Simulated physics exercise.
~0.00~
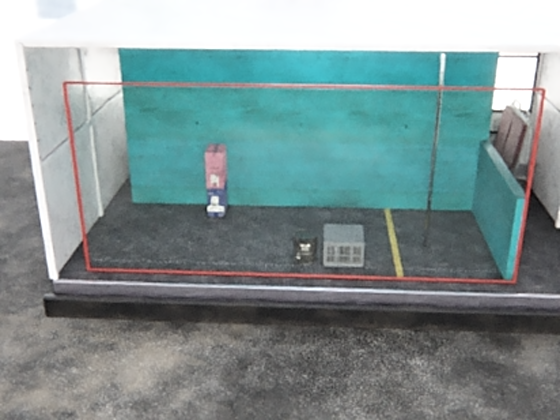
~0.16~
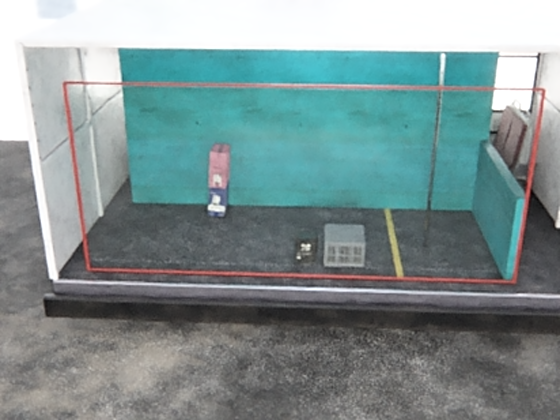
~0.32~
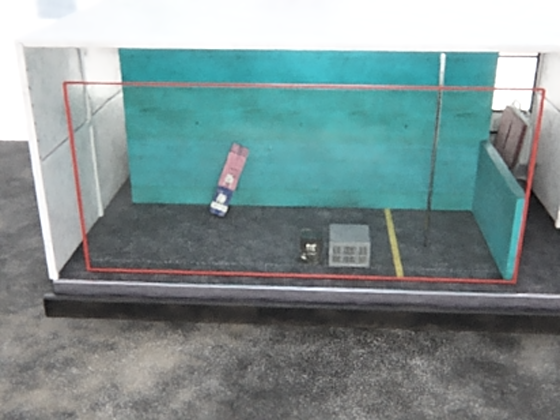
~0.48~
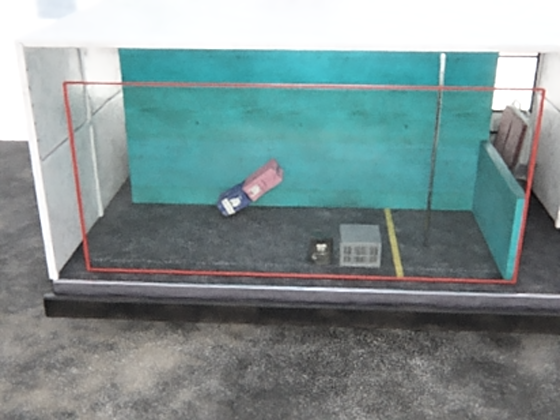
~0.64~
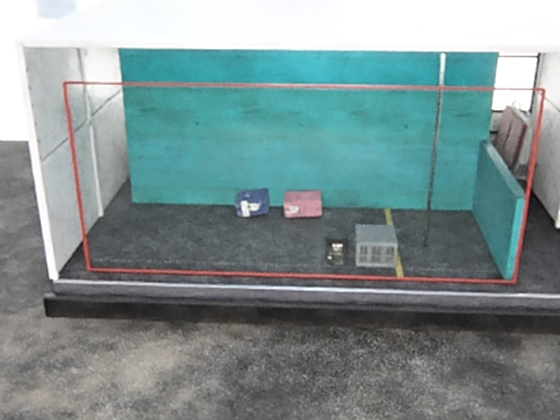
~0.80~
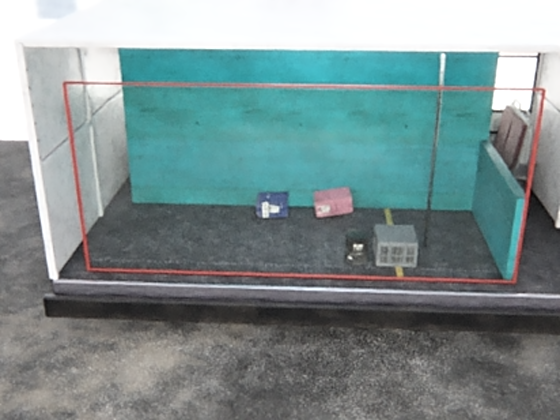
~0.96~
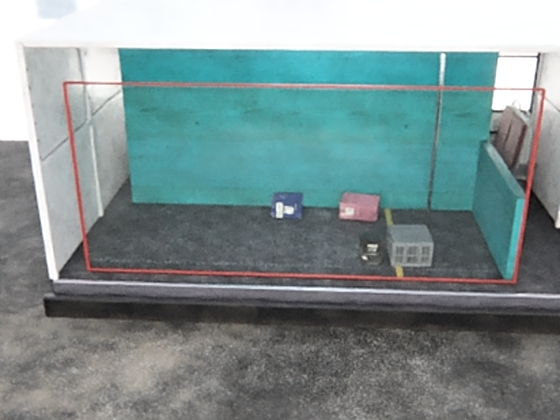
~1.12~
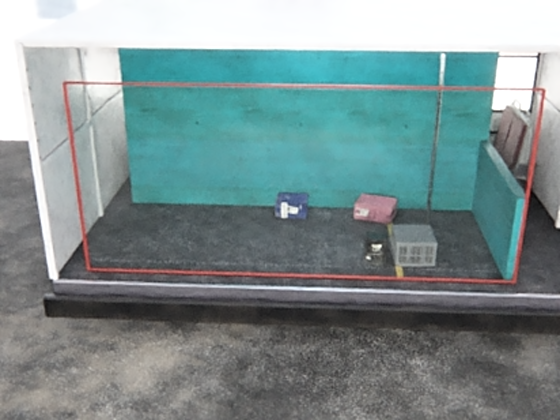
A pink pack stacked on a blue one topples to the right in an open-sided bay, seen from a fixed, slightly raised view outside. The bay has pale side walls, a teal back wall, a dark floor, a slim pole and a yellow line, with a small black bucket beside a grey crate near the front. The stack leans, tips over and separates into two packs on their sides. Meanwhile the upright bucket and crate slide right together, and both packs keep sliding too. All slow down, the crate resting past the line, the bucket and blue pack short of it.
